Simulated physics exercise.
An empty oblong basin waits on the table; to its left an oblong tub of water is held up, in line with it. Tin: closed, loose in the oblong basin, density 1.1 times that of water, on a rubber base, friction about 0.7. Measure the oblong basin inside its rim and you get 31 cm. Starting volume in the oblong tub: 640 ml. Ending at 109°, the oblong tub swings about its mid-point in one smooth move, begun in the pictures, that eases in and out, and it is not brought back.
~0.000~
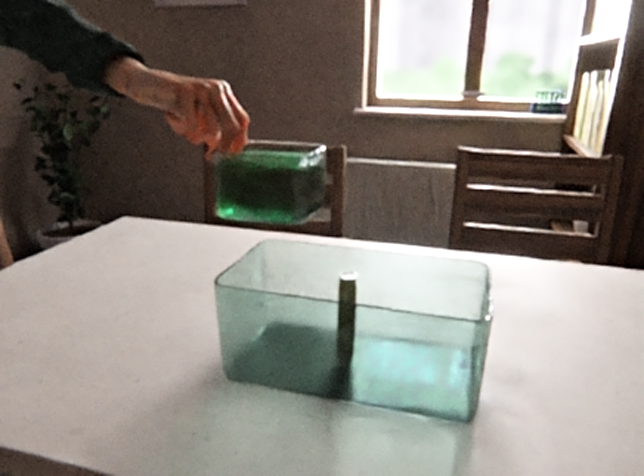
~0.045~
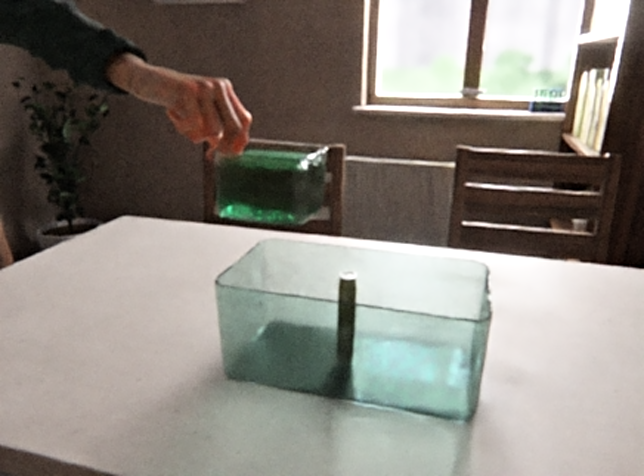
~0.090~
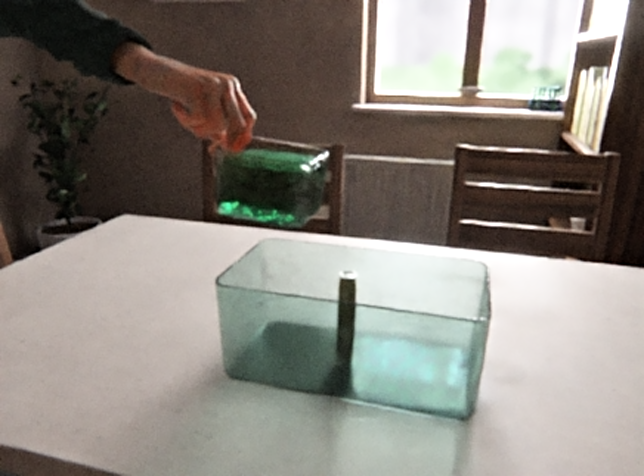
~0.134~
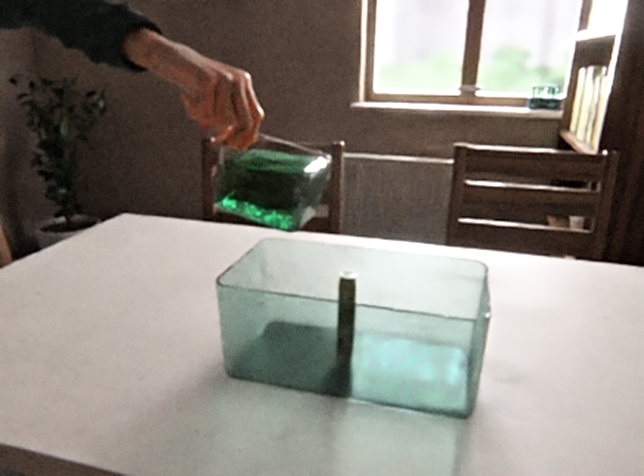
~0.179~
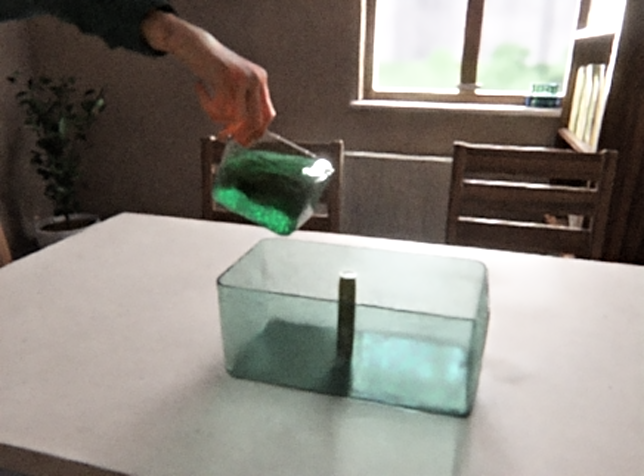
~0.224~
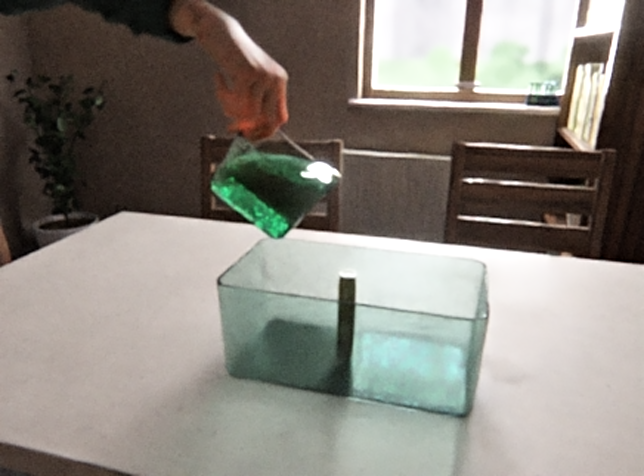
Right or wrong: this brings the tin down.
Wrong, the tin stays up.
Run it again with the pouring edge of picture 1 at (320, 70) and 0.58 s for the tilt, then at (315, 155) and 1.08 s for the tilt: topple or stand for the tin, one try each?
First it stays on its base; then it stays on its base.
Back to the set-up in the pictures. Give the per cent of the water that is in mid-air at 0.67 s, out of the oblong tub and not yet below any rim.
About 4 per cent.
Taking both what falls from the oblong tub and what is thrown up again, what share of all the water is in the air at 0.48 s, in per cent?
I'd say close to 32 per cent.
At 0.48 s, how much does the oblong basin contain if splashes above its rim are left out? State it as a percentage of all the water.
Near 42 in a hundred.
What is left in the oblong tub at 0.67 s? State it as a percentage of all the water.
4 per cent or so.
By 0.48 s the tilt is 101° and 26 per cent is still to pour; the tin stands where it began.
By 0.67 s the tilt is 109° and 4 per cent is still to pour; the tin stands where it began.
By 0.87 s the tilt is 109° and 0 per cent is still to pour; the tin stands where it began.
By 1.08 s the tilt is 109° and 0 per cent is still to pour; the tin stands where it began.
At rest the tin stands where it began.
